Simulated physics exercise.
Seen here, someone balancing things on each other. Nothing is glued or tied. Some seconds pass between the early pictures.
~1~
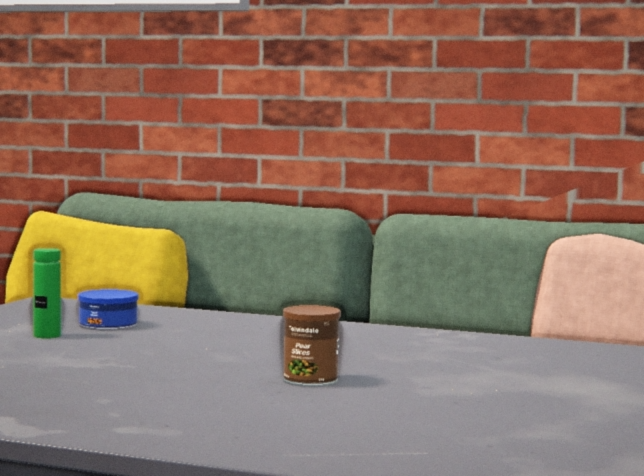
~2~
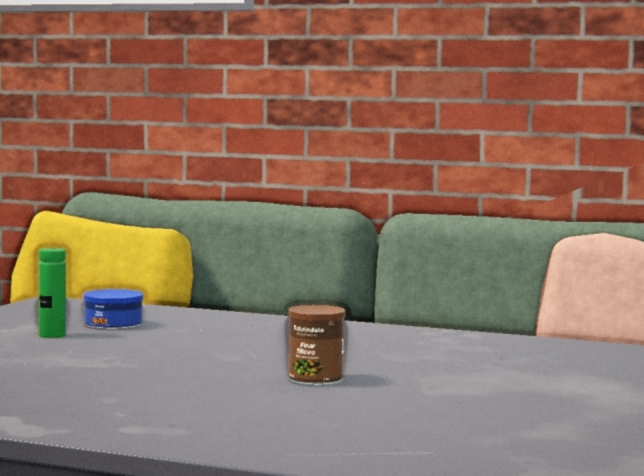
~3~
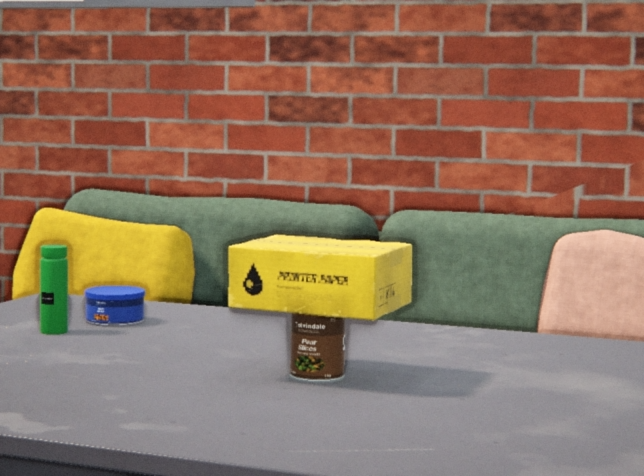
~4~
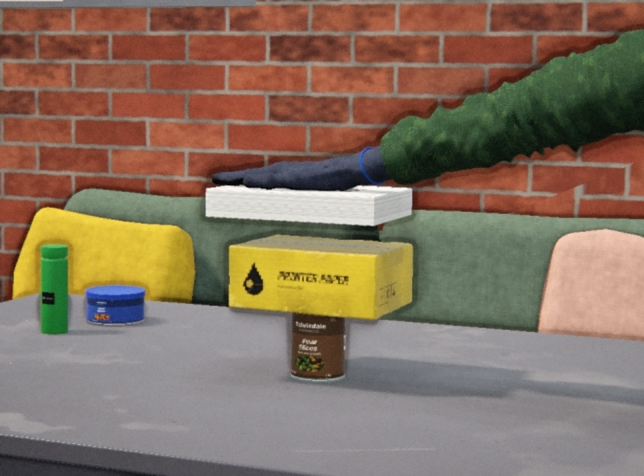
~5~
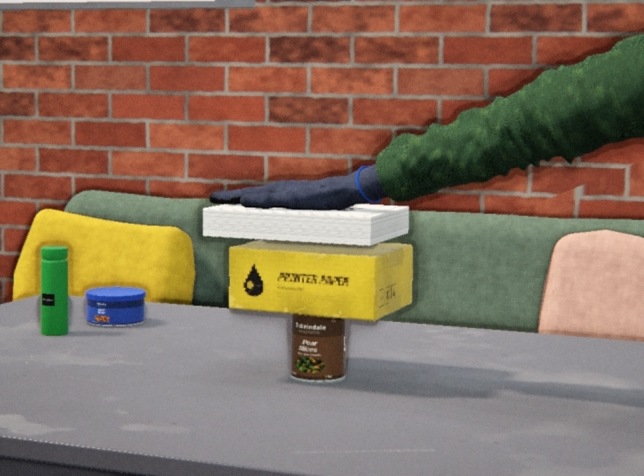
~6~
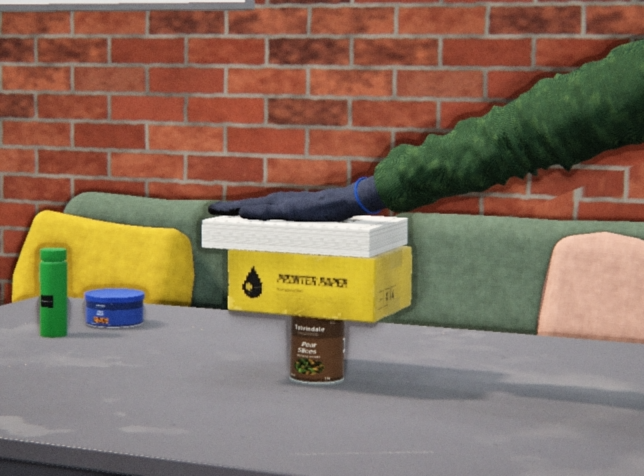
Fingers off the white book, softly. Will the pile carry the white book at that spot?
In the end the pile keeps its balance.
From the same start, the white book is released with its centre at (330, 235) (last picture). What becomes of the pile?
Then it keeps its balance.
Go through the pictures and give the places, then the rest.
In the first picture, the last thing is not in view yet; brown tin (311, 346).
In the second picture, the last thing is not in view yet.
In the third picture, the last thing is not in view yet; brown tin (318, 342).
The fourth picture shows coming down; white book (312, 202); yellow box (322, 275).
The fifth picture shows coming down; white book (308, 221); brown tin (318, 343).
The sixth picture shows set down, still held; white book (307, 233); yellow box (322, 277).
Then, 0.20 s later than the last frame, all is still.
Then, 0.60 s later than the last frame, white book resting near (307, 233).
When it is over, all 5 as before. End places, in pixels of the last picture, white book near (307, 233). The pile stays up.
